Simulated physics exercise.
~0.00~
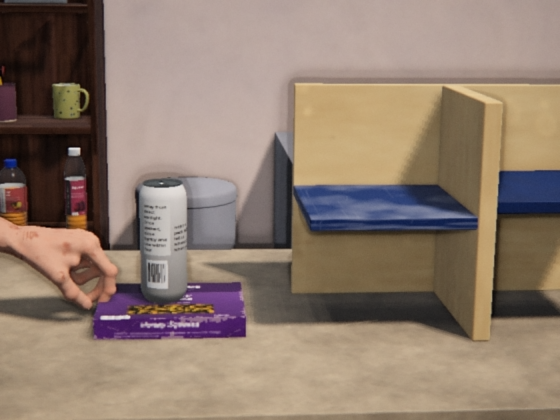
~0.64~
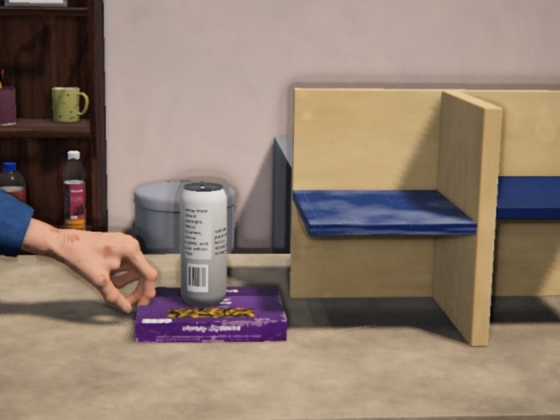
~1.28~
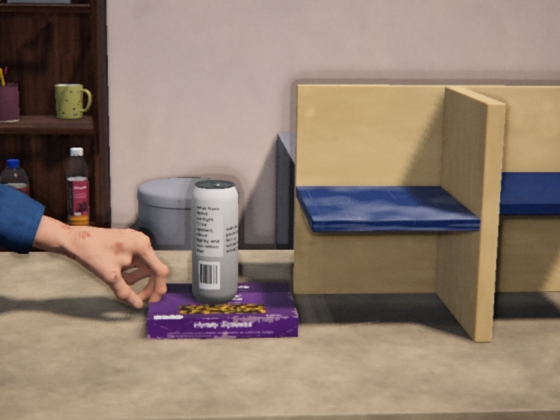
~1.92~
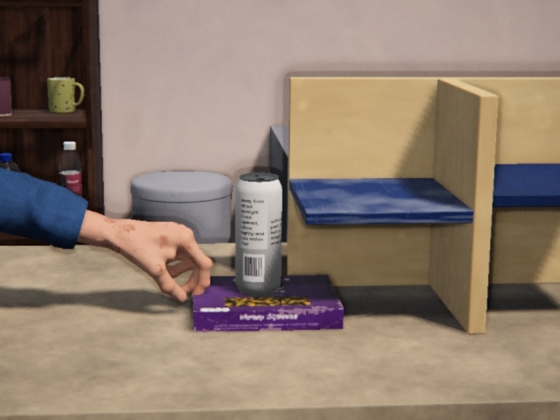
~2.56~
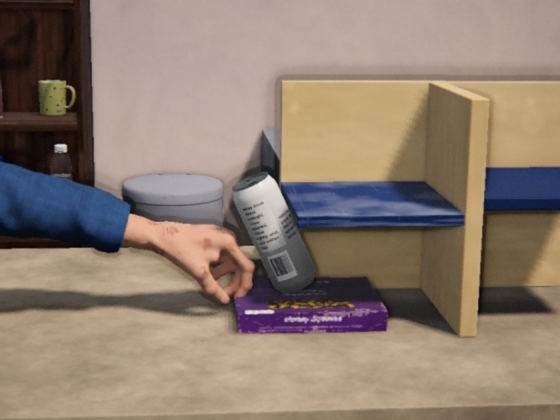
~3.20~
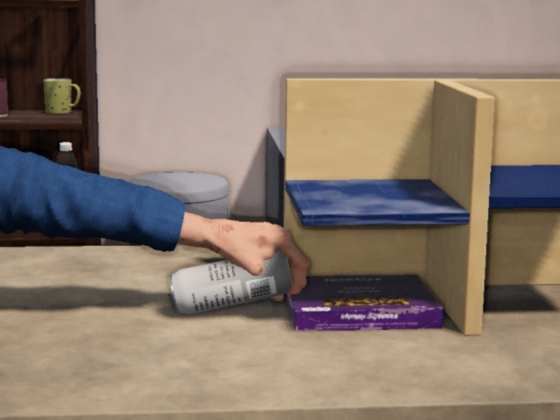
The clip shows a hand pushing a purple packet with a white can standing on it rightward toward a wooden stand with a blue shelf. The can meets the shelf, tips to the left and ends on its side by the hand, while the packet slides underneath.
